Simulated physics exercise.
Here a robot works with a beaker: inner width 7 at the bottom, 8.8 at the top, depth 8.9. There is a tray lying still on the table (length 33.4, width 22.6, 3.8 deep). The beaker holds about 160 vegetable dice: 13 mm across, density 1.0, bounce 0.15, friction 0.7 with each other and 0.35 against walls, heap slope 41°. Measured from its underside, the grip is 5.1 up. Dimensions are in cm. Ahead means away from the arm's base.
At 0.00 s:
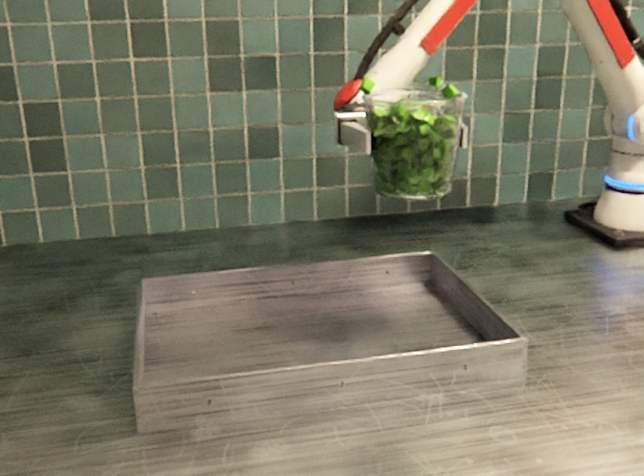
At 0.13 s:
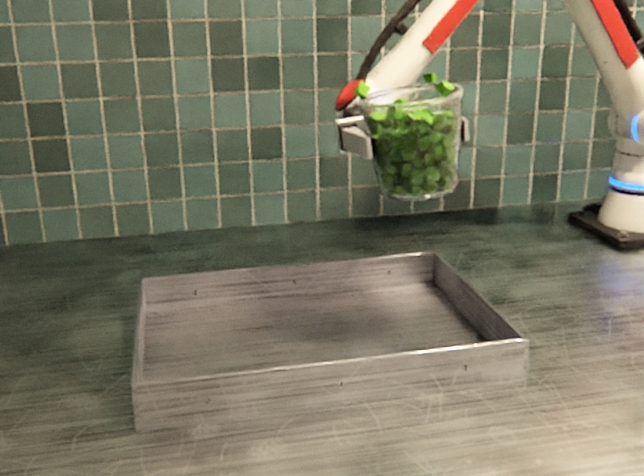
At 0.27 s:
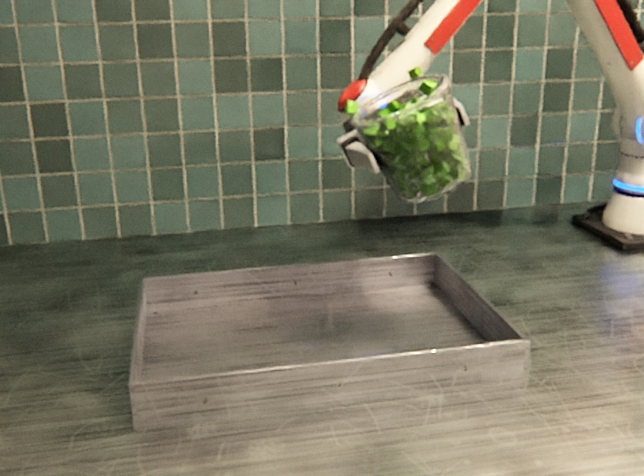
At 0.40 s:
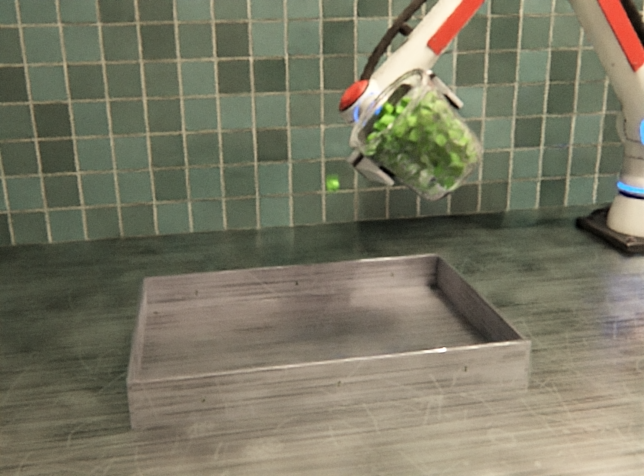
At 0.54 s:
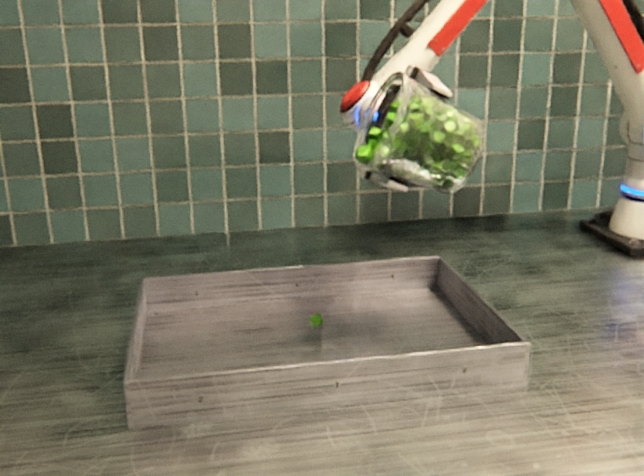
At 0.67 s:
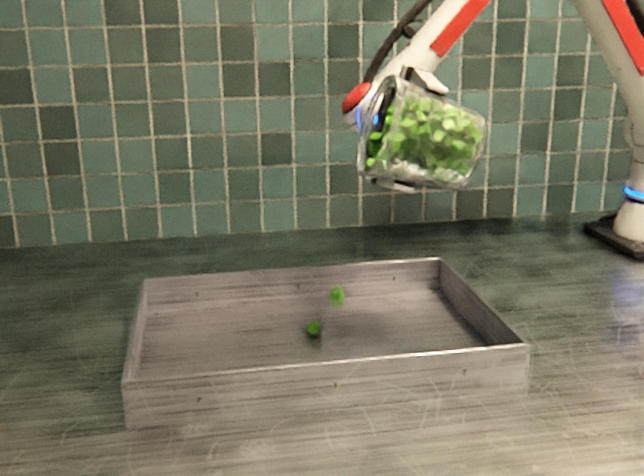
On a dark counter against green tiles, a robot arm holds a clear beaker of chopped green vegetables above a shallow rectangular tray and tilts it steeply to the left, and two pieces drop out into the tray.
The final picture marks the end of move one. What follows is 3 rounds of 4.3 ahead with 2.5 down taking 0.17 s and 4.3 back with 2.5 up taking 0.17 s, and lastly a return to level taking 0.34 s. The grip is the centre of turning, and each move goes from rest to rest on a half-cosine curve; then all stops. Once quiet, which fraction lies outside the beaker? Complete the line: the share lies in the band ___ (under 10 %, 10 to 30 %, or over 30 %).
The share lies in the band 10 to 30 %.
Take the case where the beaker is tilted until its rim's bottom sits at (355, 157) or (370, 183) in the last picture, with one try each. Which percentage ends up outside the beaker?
First try about 5 per cent, second try about 70 per cent.
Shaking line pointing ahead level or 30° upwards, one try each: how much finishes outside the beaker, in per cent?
Estimates, in order: 40 % then 55 %.
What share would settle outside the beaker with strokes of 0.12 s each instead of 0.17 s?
That gives about 40 percent.
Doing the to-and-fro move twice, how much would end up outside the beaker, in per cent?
In that case it would be roughly 15 per cent.
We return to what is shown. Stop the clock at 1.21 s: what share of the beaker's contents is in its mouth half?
My estimate is near 45 per cent.
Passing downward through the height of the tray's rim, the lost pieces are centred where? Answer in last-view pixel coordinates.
About at (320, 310).
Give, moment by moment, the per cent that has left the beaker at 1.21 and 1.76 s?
In turn: 10, 15.
By 1.21 s, tilted 72° forward, highest piece 20 above the table; 141 in the beaker, 16 in the tray, 2 in flight or on a rim.
By 1.76 s, tilted 65° forward, highest piece 22 above the table; 135 in the beaker, 24 in the tray.
By 2.23 s, level, highest piece 24 above the table; 135 in the beaker, 24 in the tray.
By 3.28 s, level, highest piece 24 above the table; 135 in the beaker, 24 in the tray.
Final count, 135 in the beaker, 24 in the tray. That is 15 % outside the beaker.
